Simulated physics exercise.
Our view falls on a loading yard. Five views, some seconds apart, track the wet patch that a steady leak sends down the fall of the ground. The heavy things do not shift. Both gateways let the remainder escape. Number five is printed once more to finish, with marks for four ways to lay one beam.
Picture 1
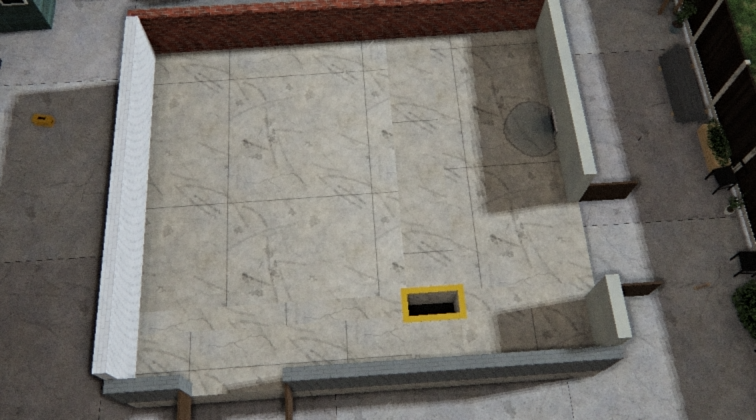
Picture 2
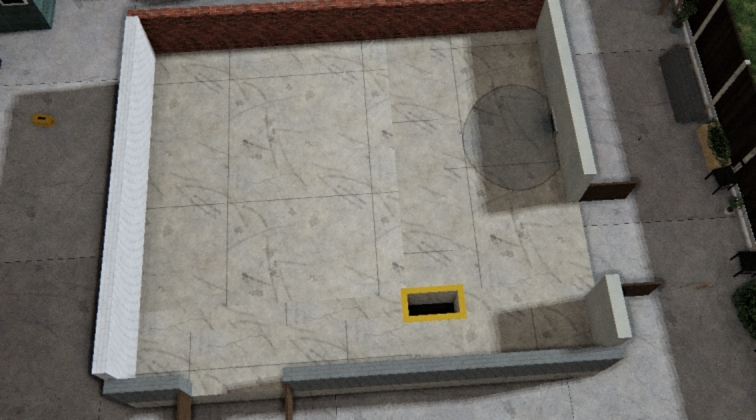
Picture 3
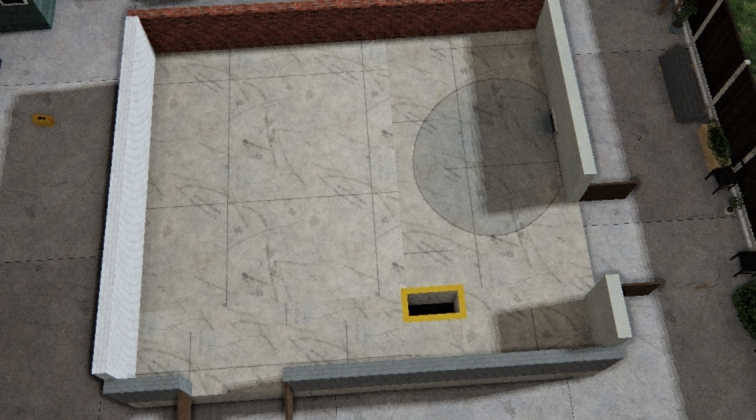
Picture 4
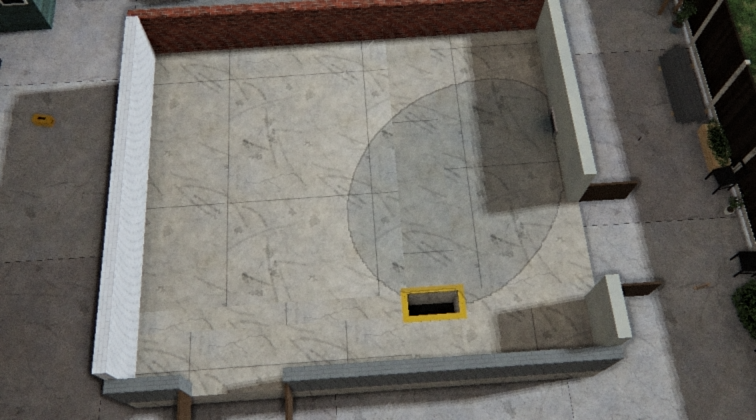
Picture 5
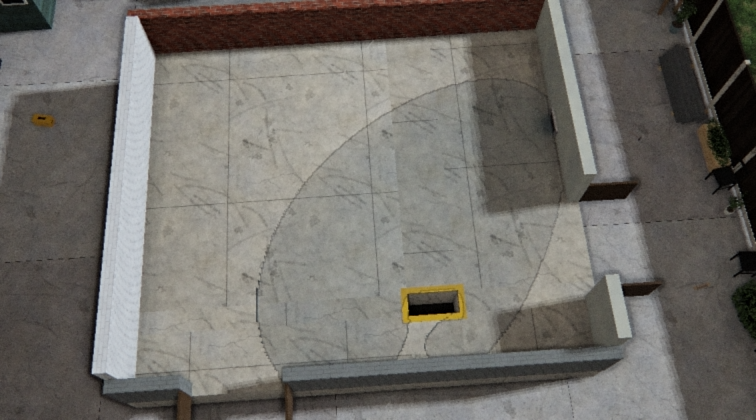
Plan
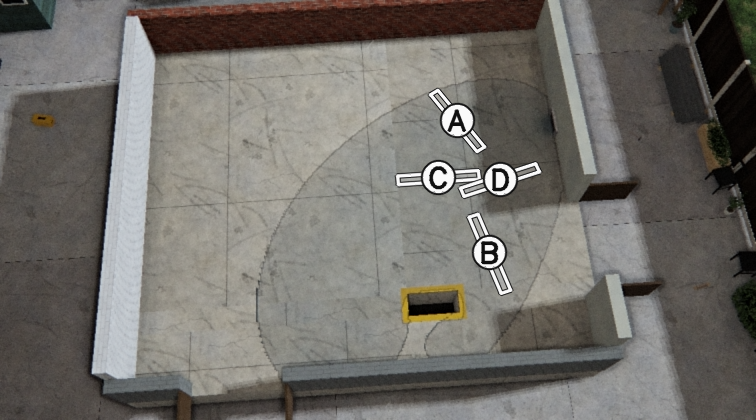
A walled loading yard had a small dark patch of water by its right wall, which spread down and to the left across the pale floor until it surrounded the yellow-edged gully.
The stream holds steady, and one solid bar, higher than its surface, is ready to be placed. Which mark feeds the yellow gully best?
Use spot A.
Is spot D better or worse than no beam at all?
Worse.
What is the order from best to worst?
Best to worst: A, C, B, D.
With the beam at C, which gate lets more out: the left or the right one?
The left one.
On the marked copy, A from (434, 92) to (480, 149); B from (473, 215) to (505, 291); C from (398, 180) to (478, 174); D from (462, 192) to (537, 167).
Choosing A, about 34 % of the stream runs into the yellow gully, about 63 % out by the gates.
Choosing B, about 10 % of the stream runs into the yellow gully, about 89 % out by the gates.
Choosing C, about 20 % of the stream runs into the yellow gully, about 80 % out by the gates.
Choosing D, about 7 % of the stream runs into the yellow gully, about 92 % out by the gates.
